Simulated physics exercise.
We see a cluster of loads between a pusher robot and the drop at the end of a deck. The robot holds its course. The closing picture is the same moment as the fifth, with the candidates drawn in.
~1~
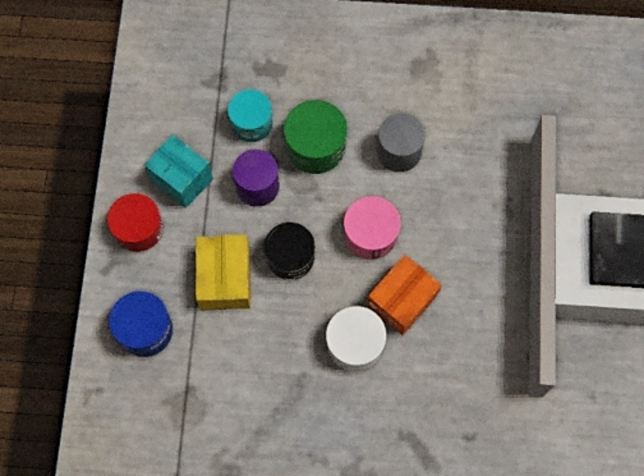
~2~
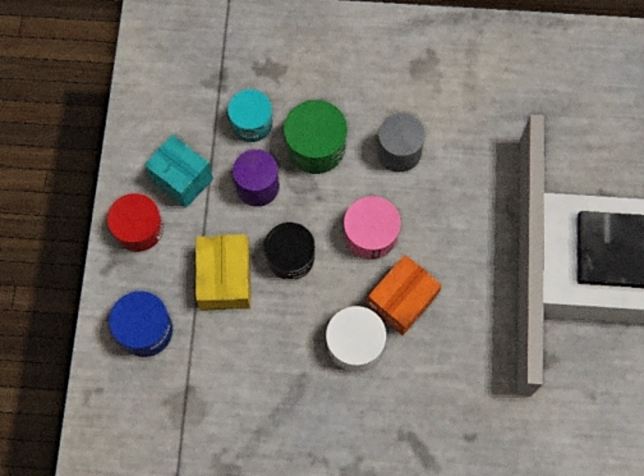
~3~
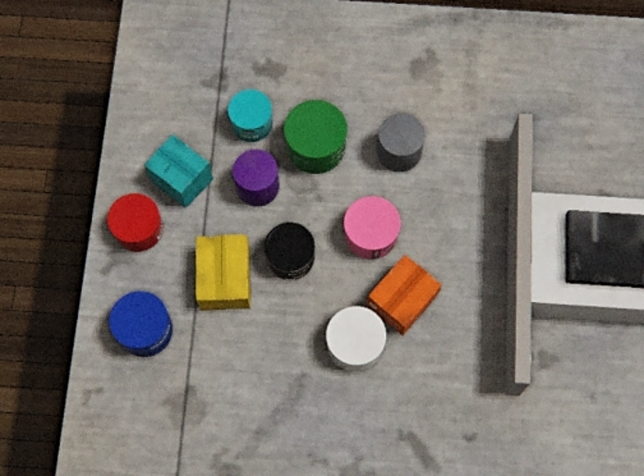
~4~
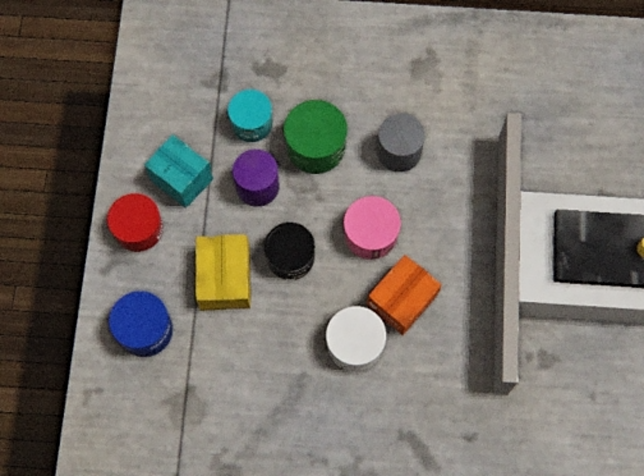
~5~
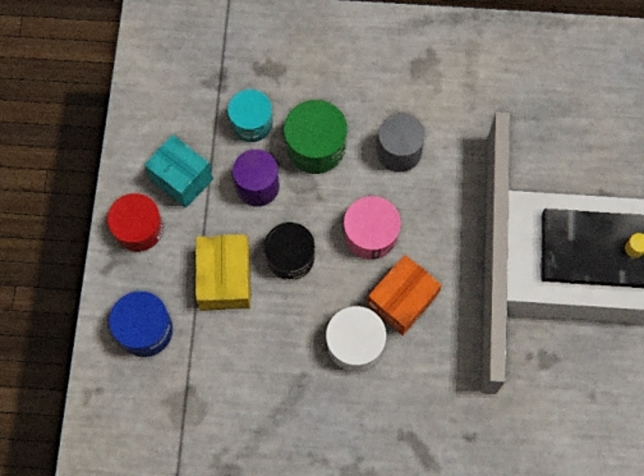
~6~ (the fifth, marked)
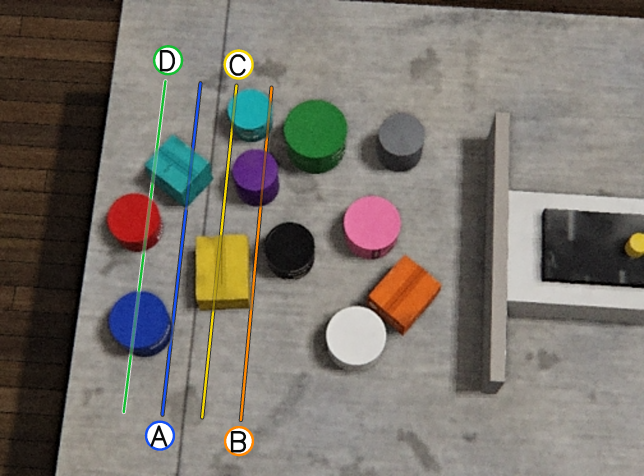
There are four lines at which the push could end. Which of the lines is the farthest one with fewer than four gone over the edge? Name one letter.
Up to line A.
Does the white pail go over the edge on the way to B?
No.
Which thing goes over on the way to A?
The red pail.
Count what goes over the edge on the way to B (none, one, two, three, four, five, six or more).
The count is none.
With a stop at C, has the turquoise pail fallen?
No.
On the copy, A at (182, 241); B at (257, 246); C at (220, 243); D at (146, 238).
On A. First, robot (470, 239); white pail (334, 357); grey canister (357, 140).
Then, robot (354, 232); turquoise parcel (156, 171); blue pail (137, 332).
Finally, robot (268, 226); red pail over the edge; turquoise parcel (98, 162); one fallen.
By contrast, B is within the limit but short; C is within the limit but short; D drops six.
